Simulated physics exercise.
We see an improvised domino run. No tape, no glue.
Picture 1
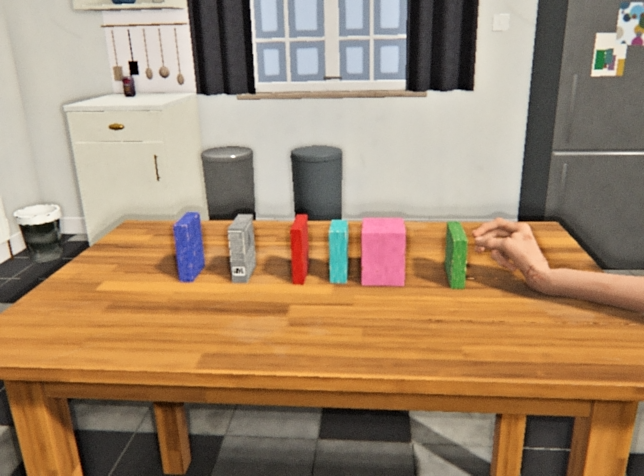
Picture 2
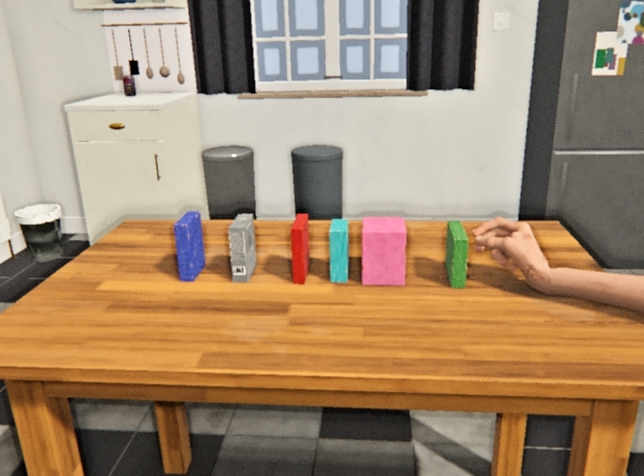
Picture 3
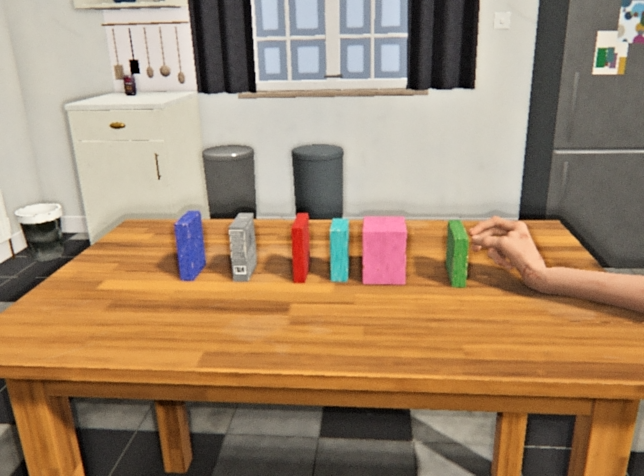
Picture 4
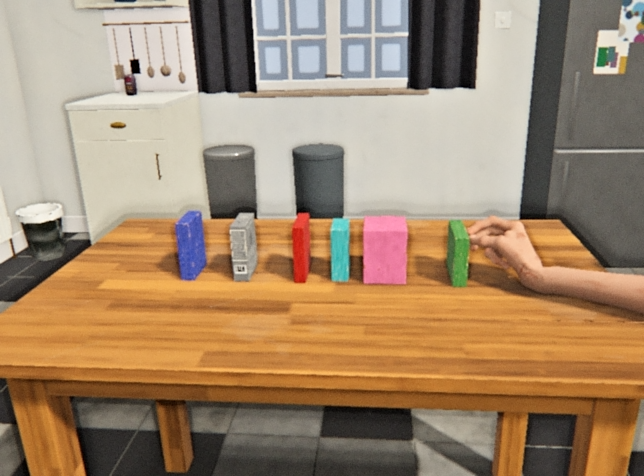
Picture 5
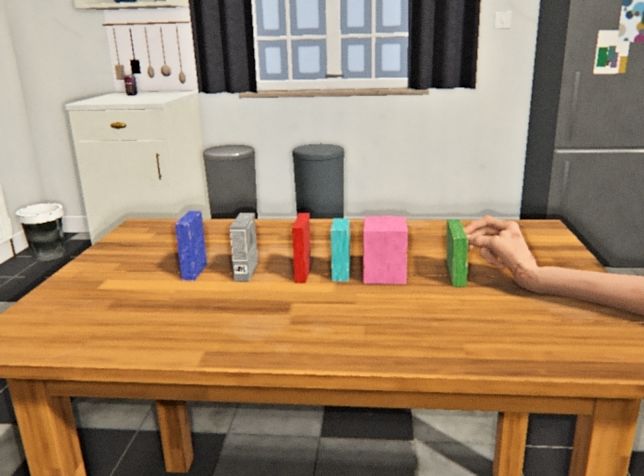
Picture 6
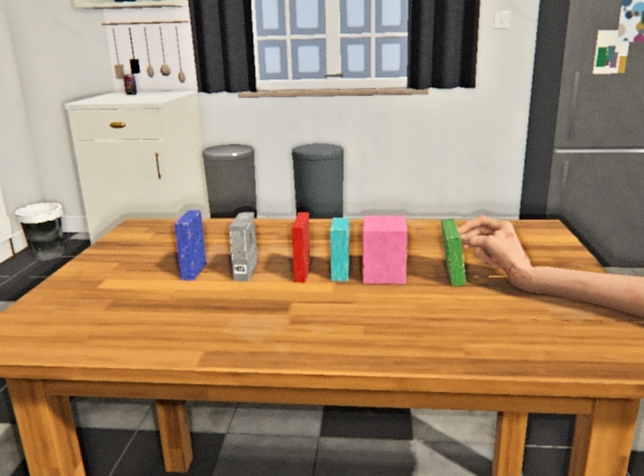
In a kitchen with a pale cabinet, two grey bins below a window and a dark fridge, a wooden table is seen from the front and slightly above. Upright in a spaced row stand a blue block, a grey packet, red and turquoise blocks, a wider pink block and a green block at right. A hand reaching in from the right edges left and tilts the green block slightly leftward, while the others stay upright.
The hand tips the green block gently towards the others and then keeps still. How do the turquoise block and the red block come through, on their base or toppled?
The turquoise block is still upright, the red block is still upright.
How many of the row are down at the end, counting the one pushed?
In all, 1.
Then, 0.20 s later than the last frame, green block 29° over.
Then, 0.40 s later than the last frame, green block 90° over.
Then, 0.70 s later than the last frame, turquoise block resting near (340, 250); red block resting near (302, 247).
When it is over, all 4 as before. End places, in pixels of the last picture, turquoise block near (340, 250), red block near (302, 247).
